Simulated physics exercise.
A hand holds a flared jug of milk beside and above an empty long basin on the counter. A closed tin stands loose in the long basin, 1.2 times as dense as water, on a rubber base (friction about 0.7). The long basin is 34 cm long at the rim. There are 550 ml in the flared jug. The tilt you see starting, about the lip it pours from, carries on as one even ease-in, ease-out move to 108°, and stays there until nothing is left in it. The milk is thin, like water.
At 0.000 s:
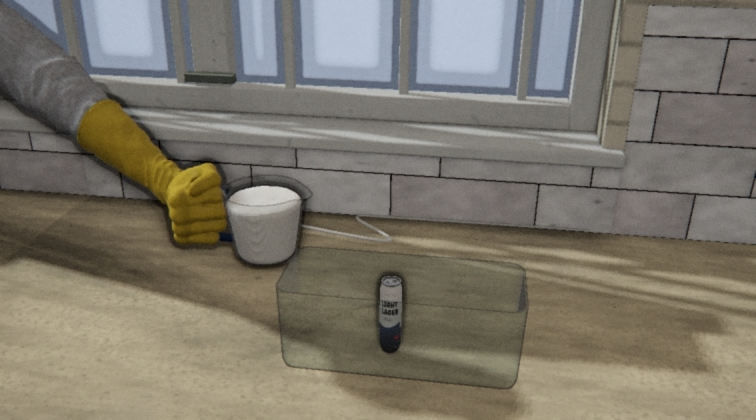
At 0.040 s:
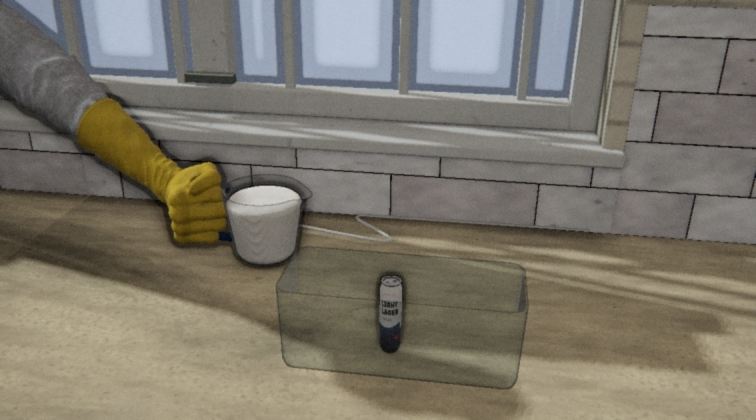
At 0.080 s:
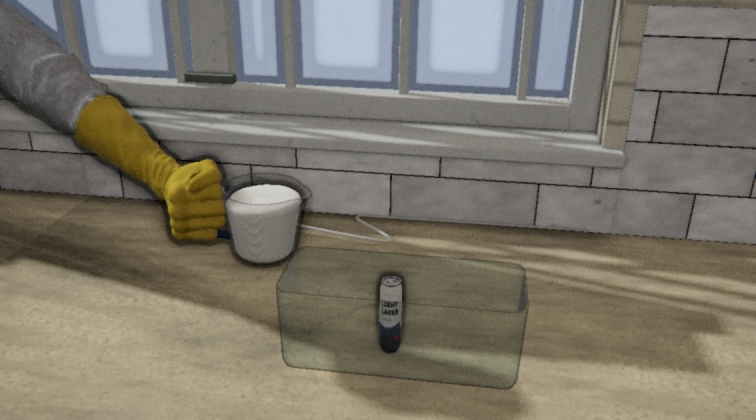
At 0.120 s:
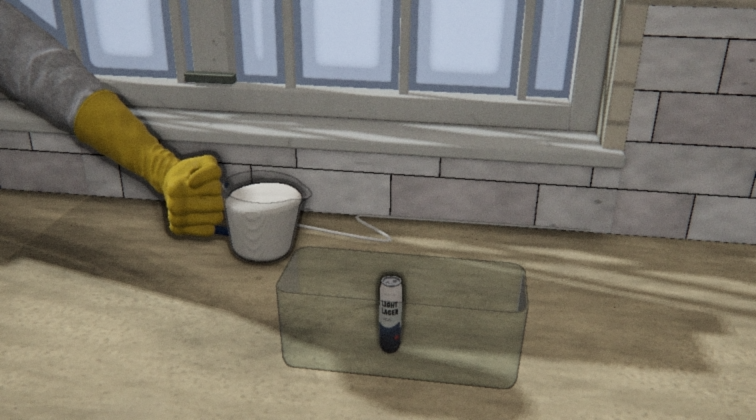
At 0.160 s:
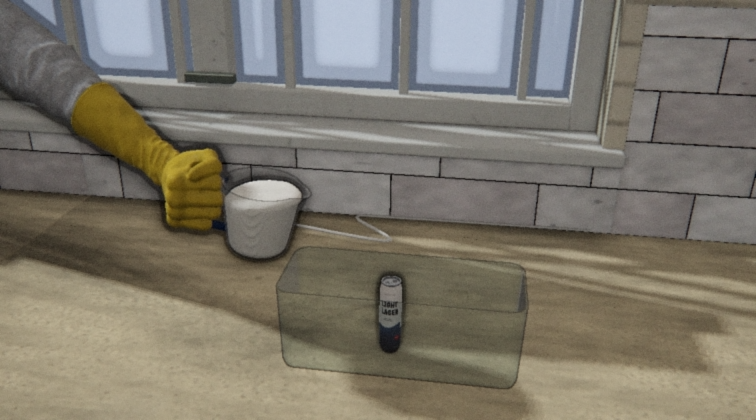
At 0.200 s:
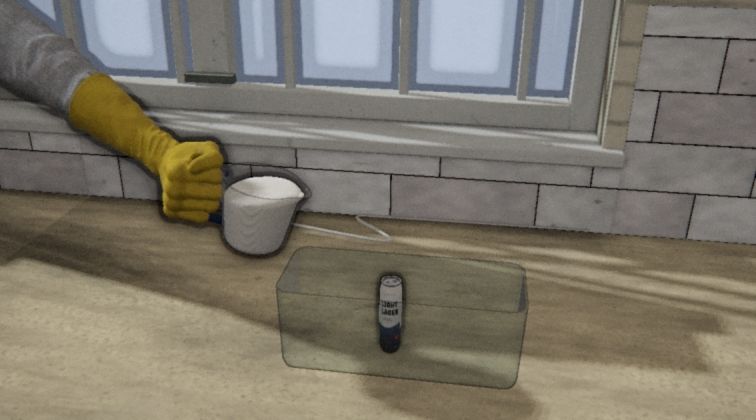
Yellow-gloved hand slowly tilting a white-filled jug to the right beside a clear basin holding a small upright tin, near a window.
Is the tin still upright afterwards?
The tin goes over.
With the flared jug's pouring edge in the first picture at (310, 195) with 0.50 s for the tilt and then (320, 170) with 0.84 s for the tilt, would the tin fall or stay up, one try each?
First it falls; then it keeps standing.
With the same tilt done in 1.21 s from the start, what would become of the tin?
Then it topples.
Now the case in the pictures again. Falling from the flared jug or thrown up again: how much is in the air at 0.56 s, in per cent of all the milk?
Some 26 per cent.
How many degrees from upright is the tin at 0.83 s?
About 20°.
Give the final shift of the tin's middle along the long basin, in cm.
Some 8.5 cm.
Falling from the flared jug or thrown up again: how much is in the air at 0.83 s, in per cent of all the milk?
Near 30 in a hundred.
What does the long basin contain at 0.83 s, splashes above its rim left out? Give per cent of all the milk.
Near 60 in a hundred.
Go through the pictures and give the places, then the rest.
In the first frame, it leans 0°; its right rim is at (312, 195); the milk meets the walls at (230, 196) and (302, 201); the long basin's rim runs from (286, 268) to (526, 289); the tin's top is at (391, 284).
In the second frame, it leans 1°; its right rim is at (312, 195); the milk meets the walls at (230, 196) and (302, 201).
In the third frame, it leans 2°; its right rim is at (312, 195); the milk meets the walls at (230, 195) and (302, 199).
In the fourth frame, it leans 5°; its right rim is at (312, 195); the milk meets the walls at (229, 193) and (302, 197).
In the fifth frame, it leans 8°; its right rim is at (312, 195); the milk meets the walls at (228, 191) and (302, 195).
In the sixth frame, it leans 12°; its right rim is at (312, 195); the milk meets the walls at (228, 187) and (304, 192).
Then, 0.56 s in, the tilt is 74° and 70 per cent is still to pour; the tin stands where it began.
Then, 0.83 s in, the tilt is 106° and 10 per cent is still to pour; the tin leans 19°.
Then, 1.11 s in, the tilt is 108° and 0 per cent is still to pour; the tin lies on its side.
Then, 1.41 s in, the tilt is 108° and 0 per cent is still to pour; the tin lies on its side.
Finally, the tin lies on its side.
